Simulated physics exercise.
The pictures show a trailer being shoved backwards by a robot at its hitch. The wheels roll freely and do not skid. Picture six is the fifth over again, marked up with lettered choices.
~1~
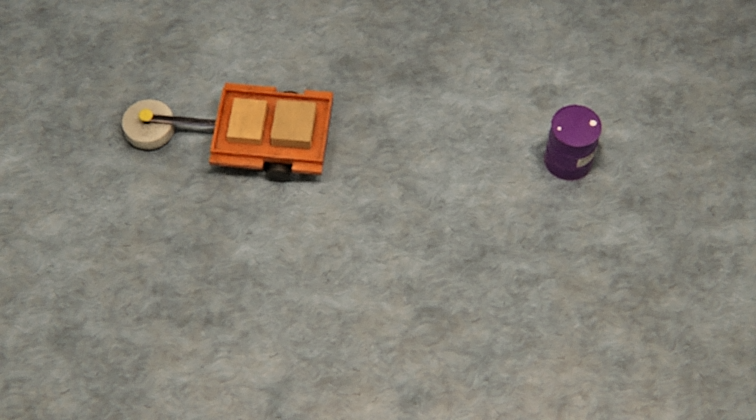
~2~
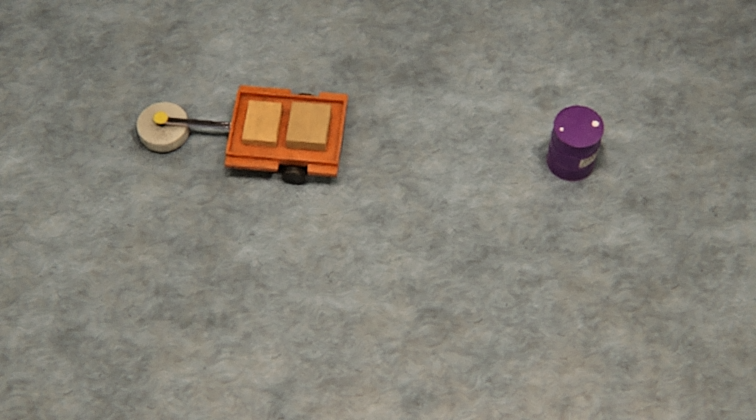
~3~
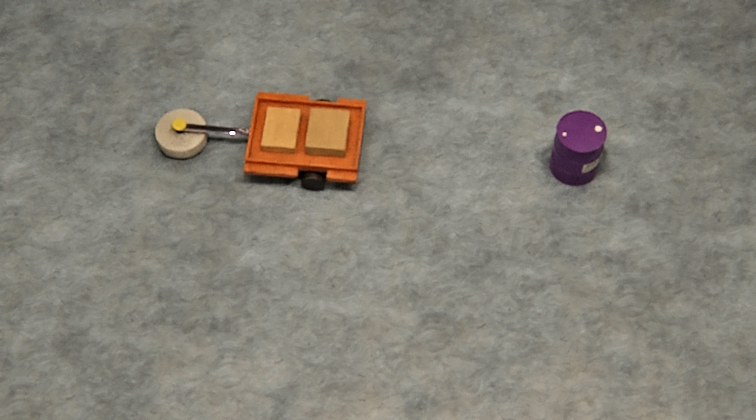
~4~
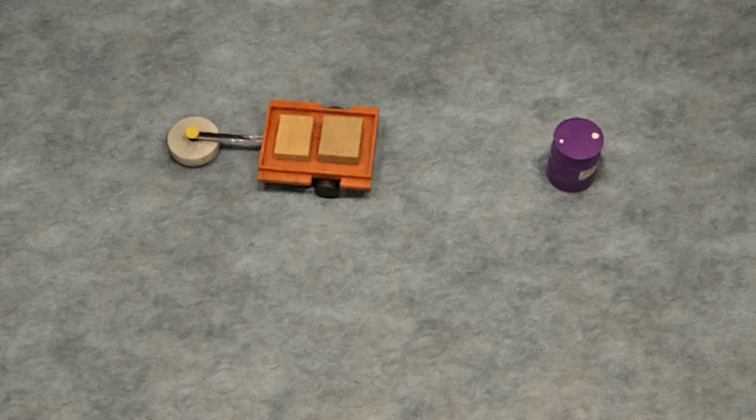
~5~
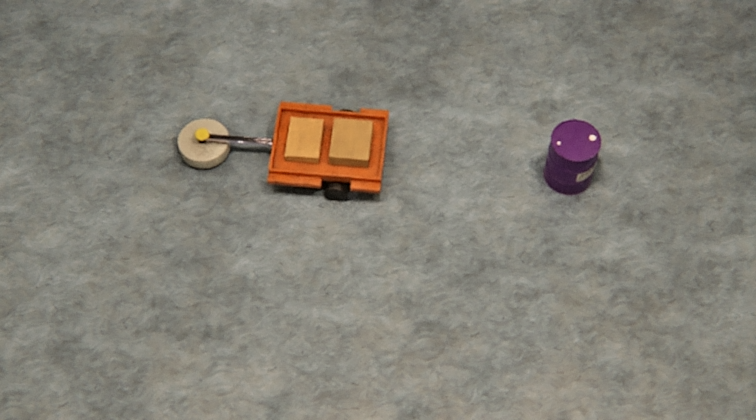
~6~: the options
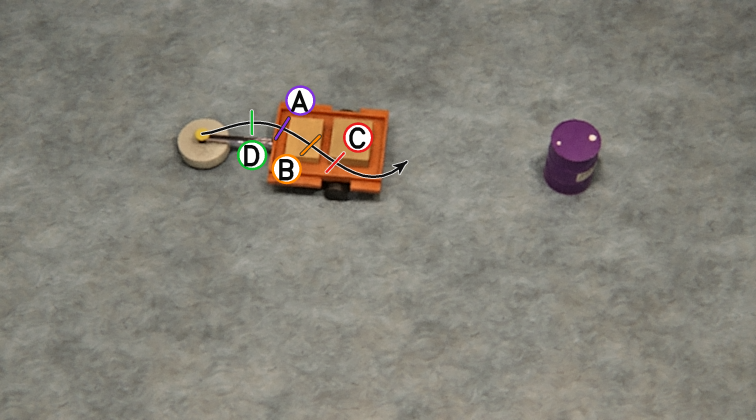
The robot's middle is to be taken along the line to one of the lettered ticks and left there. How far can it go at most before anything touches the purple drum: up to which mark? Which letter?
No farther than C.
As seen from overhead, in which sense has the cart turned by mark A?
For that mark, clockwise.
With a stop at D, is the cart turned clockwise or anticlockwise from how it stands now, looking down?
Clockwise.
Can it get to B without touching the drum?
Yes.
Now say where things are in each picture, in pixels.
Purple drum (568, 160); robot (148, 122); orange cart (272, 126), in the first picture.
Robot (163, 125); orange cart (287, 129); purple drum (571, 161), in the second picture.
Robot (181, 132); orange cart (306, 135); purple drum (573, 166), in the third picture.
Robot (194, 139); orange cart (319, 143); purple drum (570, 173), in the fourth picture.
Robot (204, 142); orange cart (329, 145); purple drum (568, 175), in the fifth picture.
On the marked copy, A at (282, 128); B at (311, 145); C at (335, 162); D at (252, 123); the route from (202, 134) via (308, 143) to (407, 162).
With C. Early on, robot (253, 130), cart (375, 150).
Further on, robot (302, 146), cart (427, 162).
At the end, robot (336, 170), cart (465, 169); nothing has been touched.
As for the rest, A is safe but short; B is safe but short; D is safe but short.
